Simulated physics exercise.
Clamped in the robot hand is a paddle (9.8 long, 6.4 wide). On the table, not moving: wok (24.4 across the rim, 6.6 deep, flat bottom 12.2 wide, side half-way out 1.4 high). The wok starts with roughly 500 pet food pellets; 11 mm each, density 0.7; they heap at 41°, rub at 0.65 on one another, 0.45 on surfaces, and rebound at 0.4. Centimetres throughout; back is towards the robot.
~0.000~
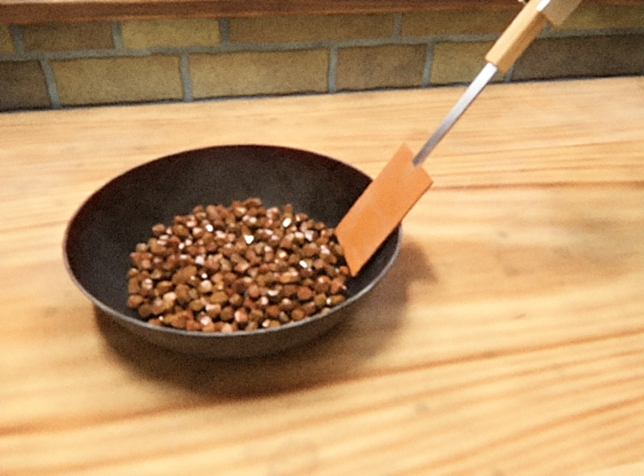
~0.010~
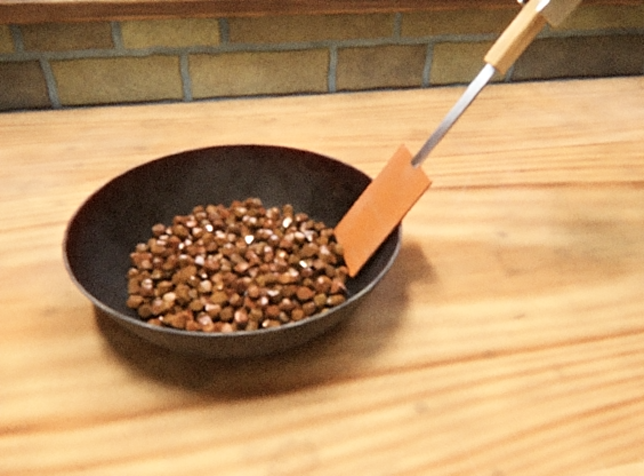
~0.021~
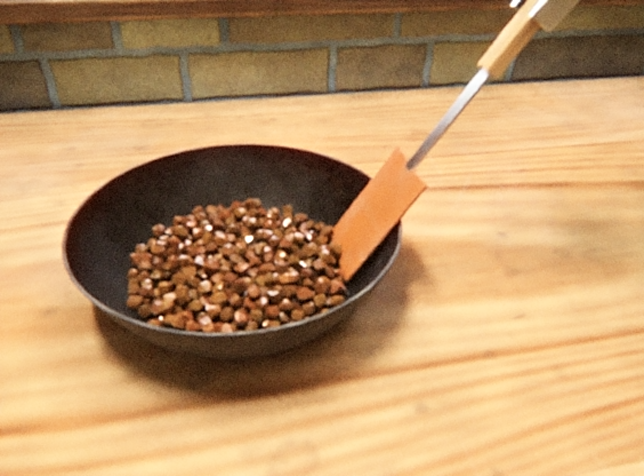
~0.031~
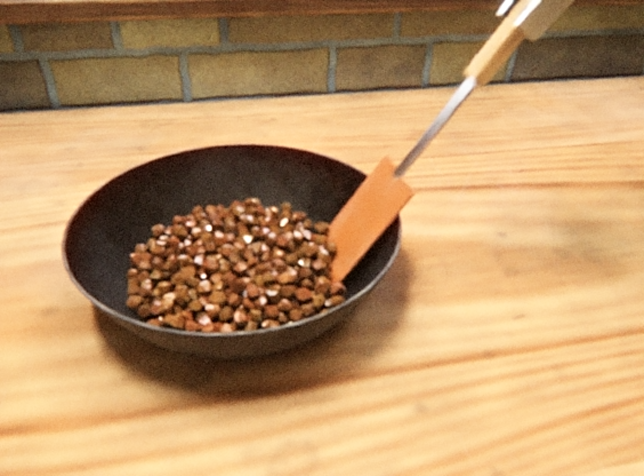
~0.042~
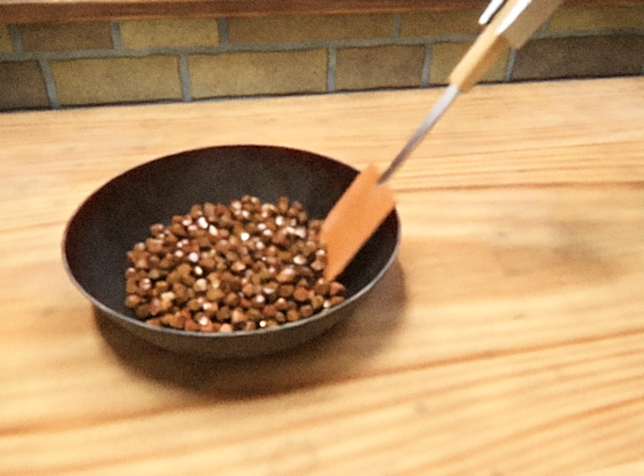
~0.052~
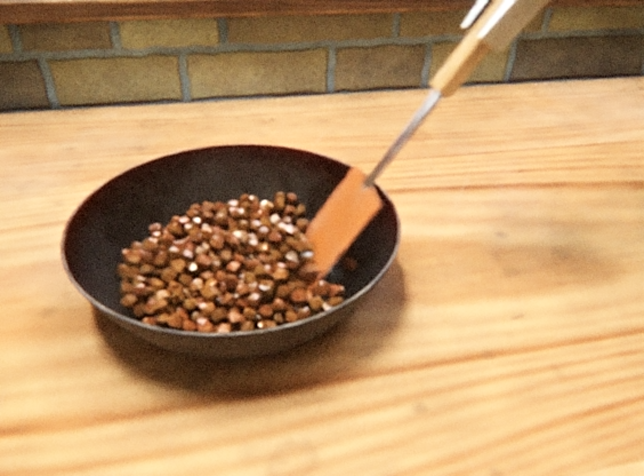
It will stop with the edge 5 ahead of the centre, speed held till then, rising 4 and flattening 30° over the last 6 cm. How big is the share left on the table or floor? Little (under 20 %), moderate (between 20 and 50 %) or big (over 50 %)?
Share on the table or floor: Little (under 20 %).
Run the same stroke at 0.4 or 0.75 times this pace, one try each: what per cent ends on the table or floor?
Some 0 and 0 per cent.
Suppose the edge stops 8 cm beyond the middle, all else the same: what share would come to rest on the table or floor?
In that case some 25 per cent.
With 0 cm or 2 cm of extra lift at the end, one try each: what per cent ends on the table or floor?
About 0 and 0 per cent.
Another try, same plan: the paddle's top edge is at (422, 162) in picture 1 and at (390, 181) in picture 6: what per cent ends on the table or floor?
About 0 per cent.
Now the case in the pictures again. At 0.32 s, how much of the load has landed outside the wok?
About 5 per cent.
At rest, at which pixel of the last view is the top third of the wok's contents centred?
At about (134, 251).
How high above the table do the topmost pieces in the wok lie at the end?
Some 7.0 cm.
By 0.08 s, sloping 55°, highest piece 9 above the table; 495 in the wok.
By 0.10 s, sloping 45°, highest piece 13 above the table; 493 in the wok, 2 on the blade or in flight.
By 0.32 s, sloping 26°, highest piece 25 above the table; 461 in the wok, 16 on the table or floor, 18 on the blade or in flight.
By 1.37 s, sloping 26°, highest piece 7 above the table; 461 in the wok, 34 on the table or floor.
Final count, 461 in the wok, 34 on the table or floor. That is 7 % on the table or floor.
